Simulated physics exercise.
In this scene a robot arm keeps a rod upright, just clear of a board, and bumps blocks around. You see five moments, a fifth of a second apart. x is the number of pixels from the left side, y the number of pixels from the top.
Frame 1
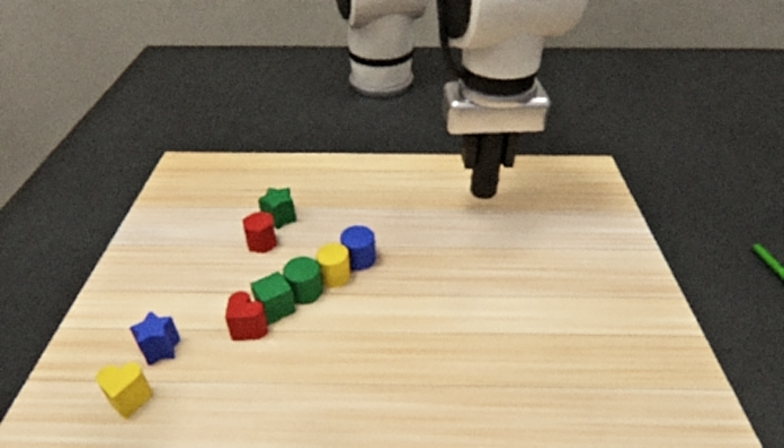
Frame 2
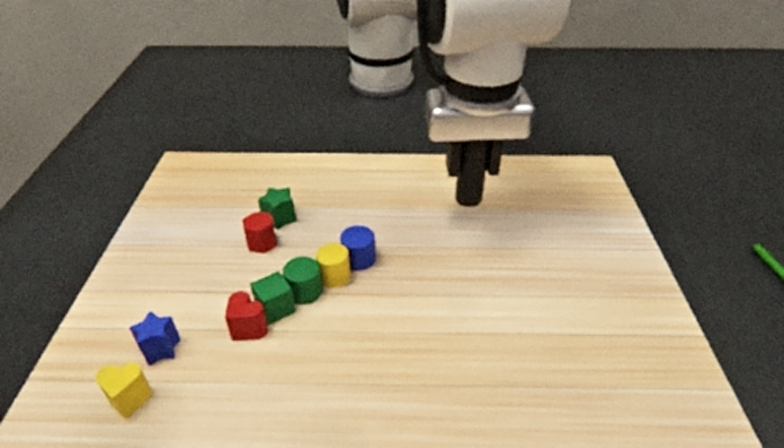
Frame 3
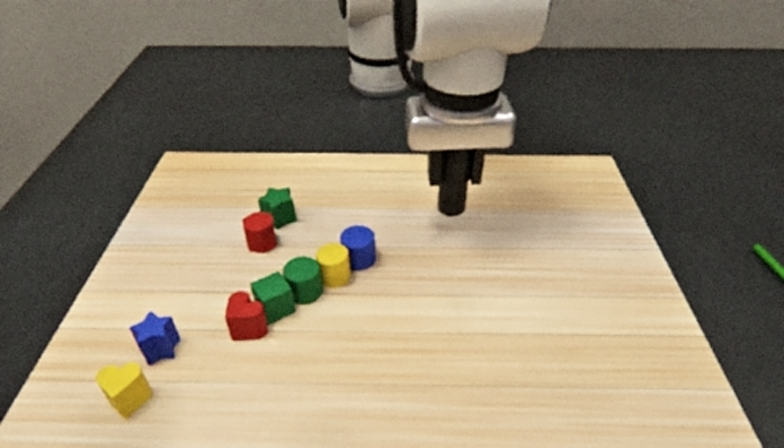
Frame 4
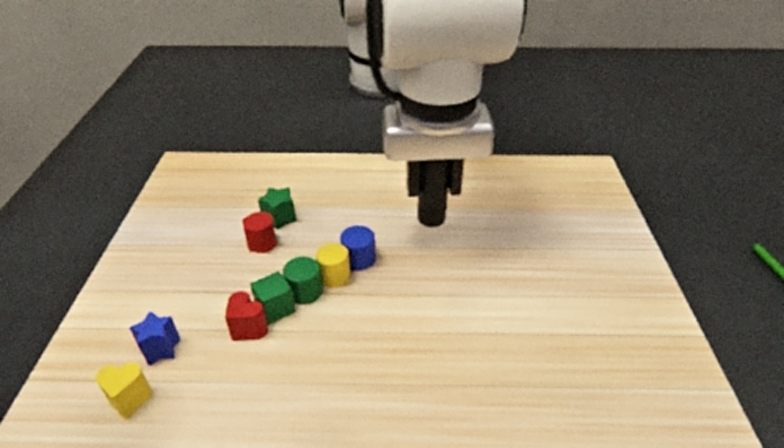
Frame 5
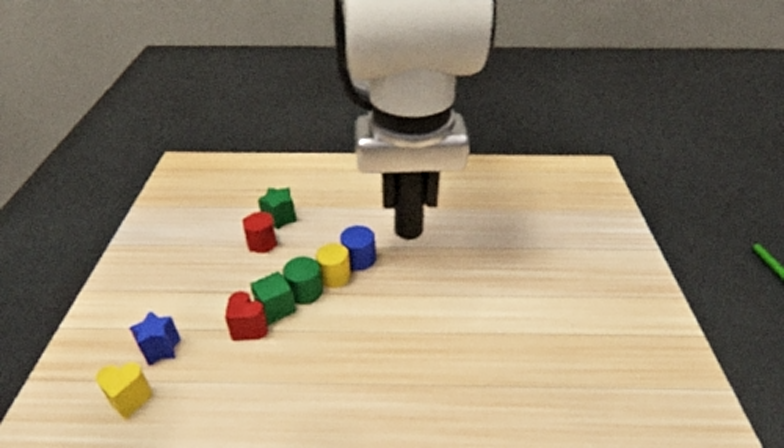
Robot arm moving its dark rod leftward and slightly nearer above a wooden board, while the small coloured blocks stay still.
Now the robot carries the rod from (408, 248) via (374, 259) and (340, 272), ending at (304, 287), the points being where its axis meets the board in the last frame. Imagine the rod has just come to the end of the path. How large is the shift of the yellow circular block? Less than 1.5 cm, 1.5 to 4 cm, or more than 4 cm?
It's set to move over 4 cm.
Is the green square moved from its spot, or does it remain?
Put simply, it goes somewhere else.
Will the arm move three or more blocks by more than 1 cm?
Yes - that is the case.
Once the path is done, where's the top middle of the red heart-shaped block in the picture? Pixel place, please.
Top centre: (216, 321).
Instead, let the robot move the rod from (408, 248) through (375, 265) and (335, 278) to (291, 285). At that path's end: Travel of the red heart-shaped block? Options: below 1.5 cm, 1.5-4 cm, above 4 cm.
Between 1.5 and 4 cm.
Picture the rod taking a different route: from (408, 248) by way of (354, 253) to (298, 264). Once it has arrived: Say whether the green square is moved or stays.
By the last moment of the path, the green square has shifted.
What follows on the original path. One third of the way, rod at (374, 242); green square at (264, 288); green circular block at (295, 272); yellow circular block at (319, 252); blue circular block at (341, 233).
Two thirds of the way, rod at (338, 256); red heart-shaped block at (239, 307); green square at (264, 288); green circular block at (295, 272); yellow circular block at (301, 248); blue circular block at (324, 230).
At the end, rod at (302, 271); red heart-shaped block at (216, 321); green square at (244, 303); green circular block at (275, 284); yellow circular block at (280, 249); blue circular block at (324, 230).
